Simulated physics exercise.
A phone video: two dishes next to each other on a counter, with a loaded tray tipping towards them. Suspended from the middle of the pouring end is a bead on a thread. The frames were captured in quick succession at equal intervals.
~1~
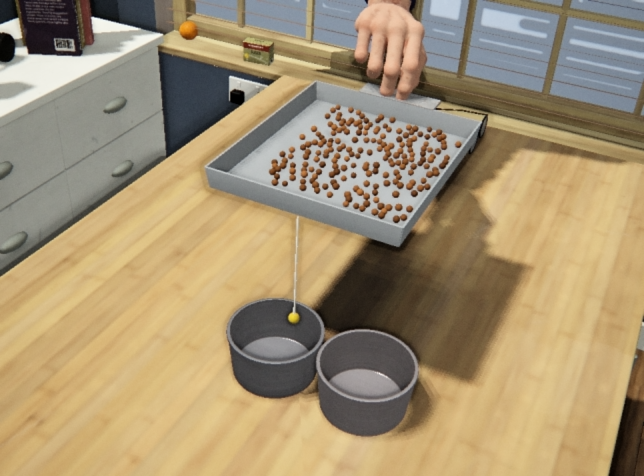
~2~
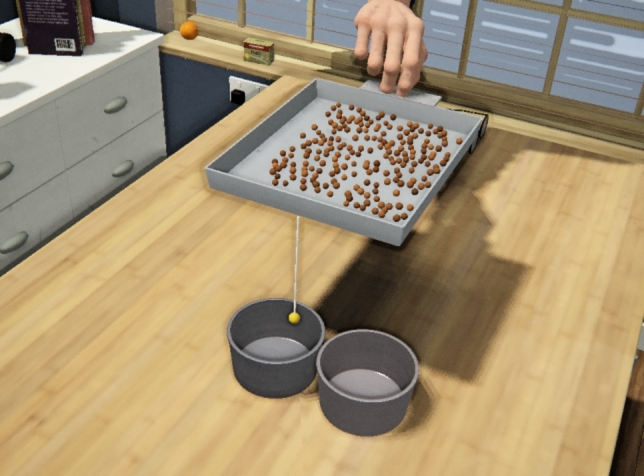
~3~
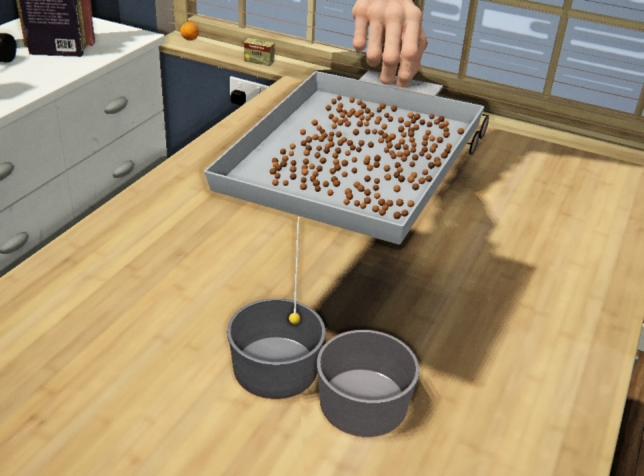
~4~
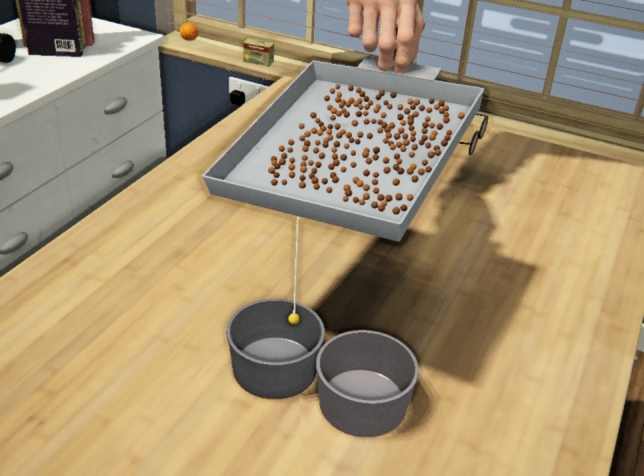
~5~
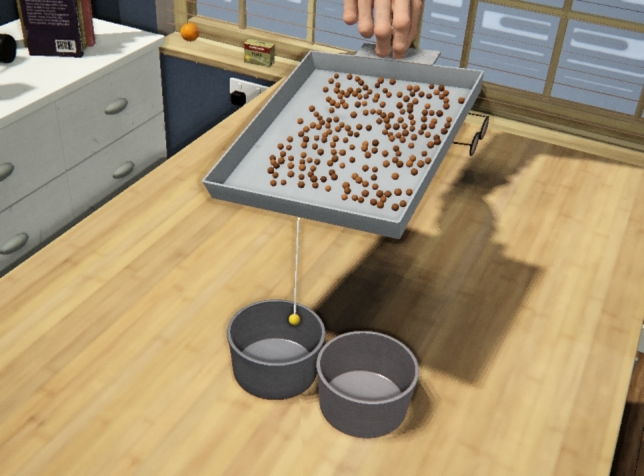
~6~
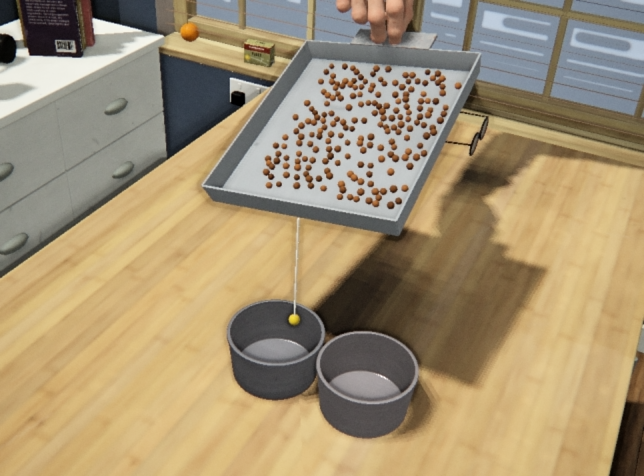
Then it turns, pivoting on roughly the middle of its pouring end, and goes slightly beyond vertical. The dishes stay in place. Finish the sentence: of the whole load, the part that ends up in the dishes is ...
... less than half.
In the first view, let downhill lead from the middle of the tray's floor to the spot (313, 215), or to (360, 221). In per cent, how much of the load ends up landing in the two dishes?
Roughly 40 per cent, and 90 per cent.
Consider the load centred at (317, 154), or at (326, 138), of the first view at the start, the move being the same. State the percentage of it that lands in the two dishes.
First case around 10 %, second case around 0 %.
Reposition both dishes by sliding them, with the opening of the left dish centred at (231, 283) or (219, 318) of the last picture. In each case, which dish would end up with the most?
It comes out as the one to the left in the first try and the one to the left in the second.
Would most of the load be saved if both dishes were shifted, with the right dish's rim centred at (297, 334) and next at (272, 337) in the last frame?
First try: Higher than half; second try: Higher than half.
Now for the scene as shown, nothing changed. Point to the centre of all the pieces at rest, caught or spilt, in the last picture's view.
Roughly pixel (194, 345).
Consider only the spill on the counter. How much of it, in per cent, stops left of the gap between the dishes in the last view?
Estimate: About 100 percent.
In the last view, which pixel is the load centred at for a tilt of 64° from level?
Close to (248, 195).
Shortly afterwards, tray tipped steeply; all but a few on the tray; a little in the air.
Next, tray tipped past a quarter turn; the bulk on the tray; near a quarter outside both; a little in the air.
Some moments later, tray tipped past a quarter turn; a little in the left dish; the bulk outside both.
In the end, tray tipped past a quarter turn; none at all in the right dish; a little in the left dish; the bulk outside both.
